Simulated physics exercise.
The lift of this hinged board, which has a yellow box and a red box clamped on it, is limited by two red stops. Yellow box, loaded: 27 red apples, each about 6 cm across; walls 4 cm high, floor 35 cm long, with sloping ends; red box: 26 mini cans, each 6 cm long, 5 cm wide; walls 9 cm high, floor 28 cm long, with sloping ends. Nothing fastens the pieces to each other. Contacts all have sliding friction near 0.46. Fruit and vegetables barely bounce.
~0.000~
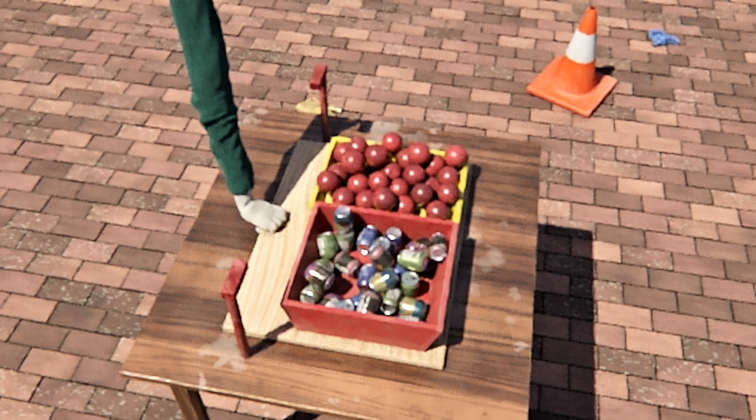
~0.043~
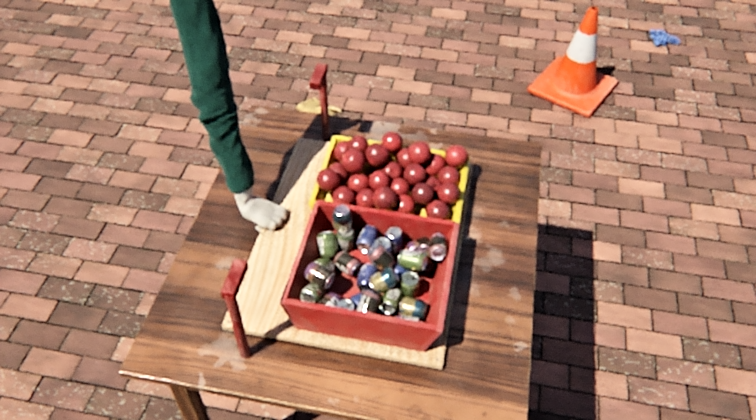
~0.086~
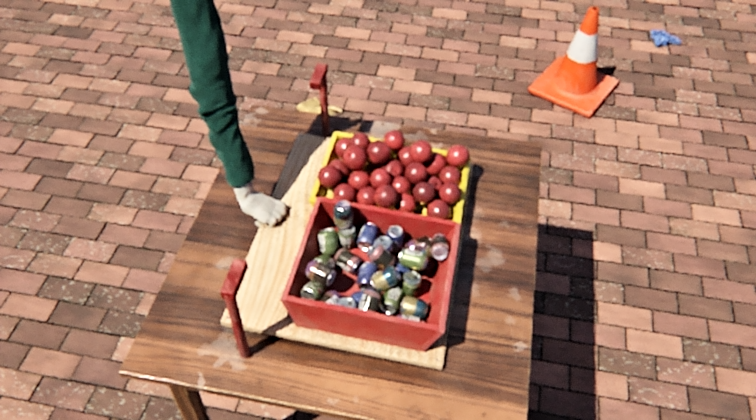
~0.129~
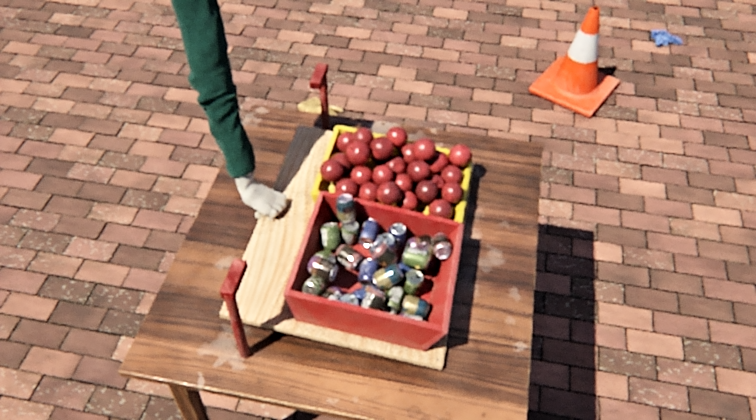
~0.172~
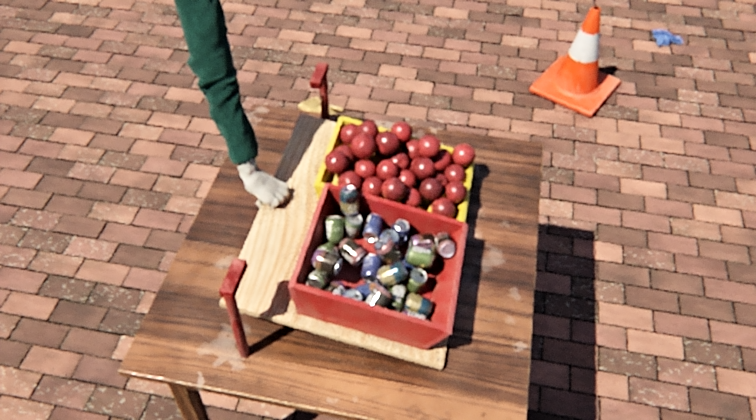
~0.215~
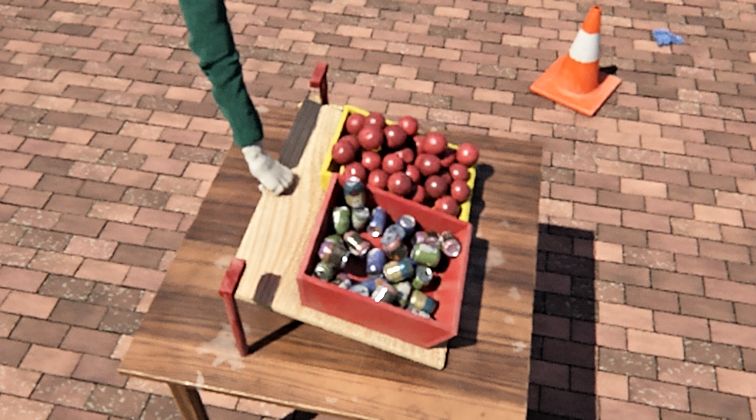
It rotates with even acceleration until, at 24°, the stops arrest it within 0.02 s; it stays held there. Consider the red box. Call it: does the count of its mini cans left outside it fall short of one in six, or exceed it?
The count falls short of one in six.
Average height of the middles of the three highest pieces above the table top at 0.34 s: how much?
Around 28 centimetres.
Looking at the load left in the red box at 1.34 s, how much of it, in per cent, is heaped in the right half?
About 80%.
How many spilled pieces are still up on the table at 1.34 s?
Piece count: Roughly 4.
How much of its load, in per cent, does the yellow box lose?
About 40 percent for the yellow box.
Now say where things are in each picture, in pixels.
In the first picture (we follow the rim corner now nearest the camera), red box at (437, 328); yellow box (its farthest corner) at (336, 138); tilt 0°; nothing out yet.
Red box at (437, 328); yellow box at (336, 137); tilt 1°, in the second picture.
Red box at (439, 328); yellow box at (337, 133); tilt 3°, in the third picture.
Red box at (442, 328); yellow box at (339, 127); tilt 6°, in the fourth picture.
Red box at (447, 329); yellow box at (343, 118); tilt 11°, in the fifth picture.
Red box at (452, 330); yellow box at (349, 107); tilt 18°; nothing out yet, in the sixth picture.
After 0.24 s, the lift is arrested.
After 0.34 s, tilt 24°; 0 of 27 out of the yellow box and 0 of 26 out of the red box.
After 0.48 s, tilt 24°; 1 of 27 out of the yellow box and 0 of 26 out of the red box.
After 0.74 s, tilt 24°; 8 of 27 out of the yellow box and 0 of 26 out of the red box.
When it is over (at 1.34 s), 11 of 27 out of the yellow box and 0 of 26 out of the red box. Asked share, 0 of 26, 0 per cent.
